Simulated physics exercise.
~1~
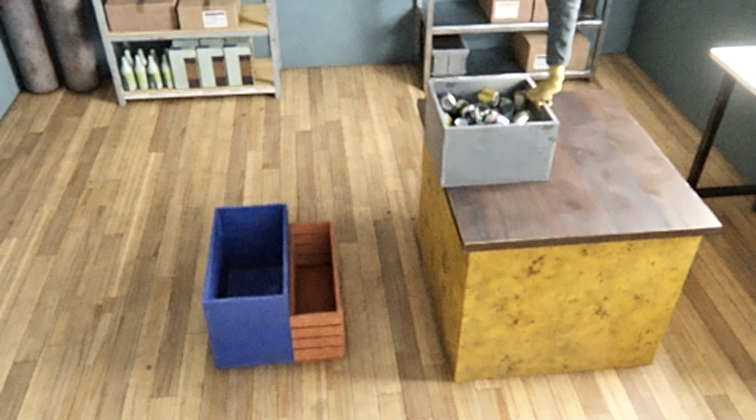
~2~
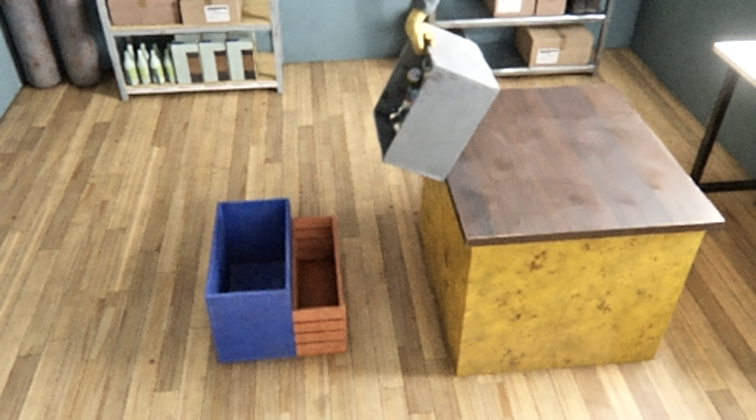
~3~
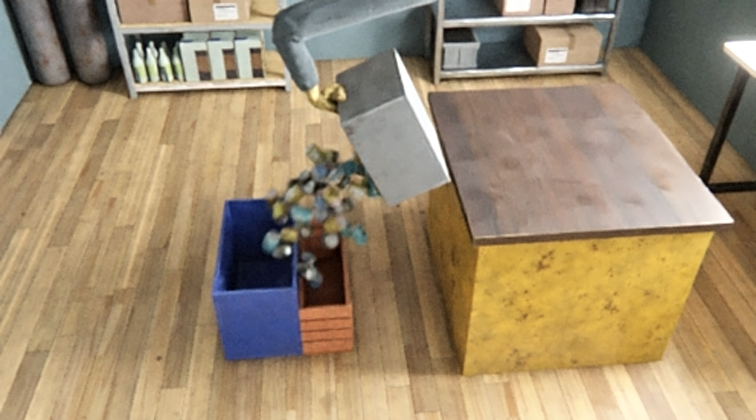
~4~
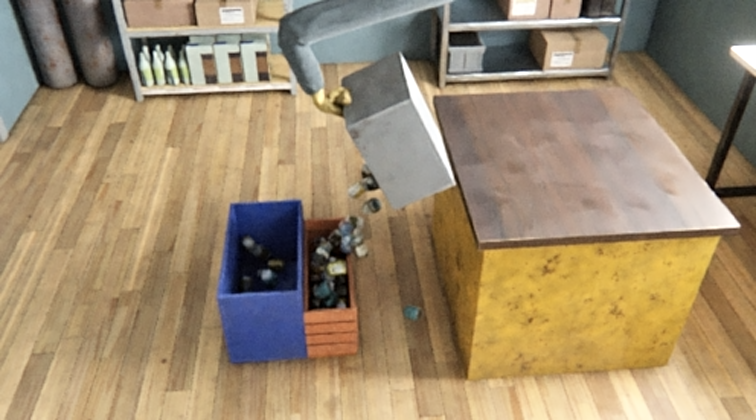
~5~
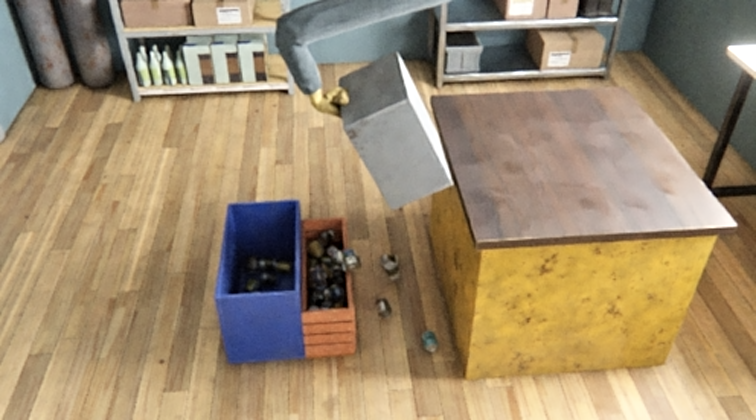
In this clip, a gloved arm lifts a grey tote of small cans off a yellow bench with a brown top and tips it leftward, spilling them into an orange tote and a blue bin, while a few miss and drop to the wooden floor beside the orange tote.
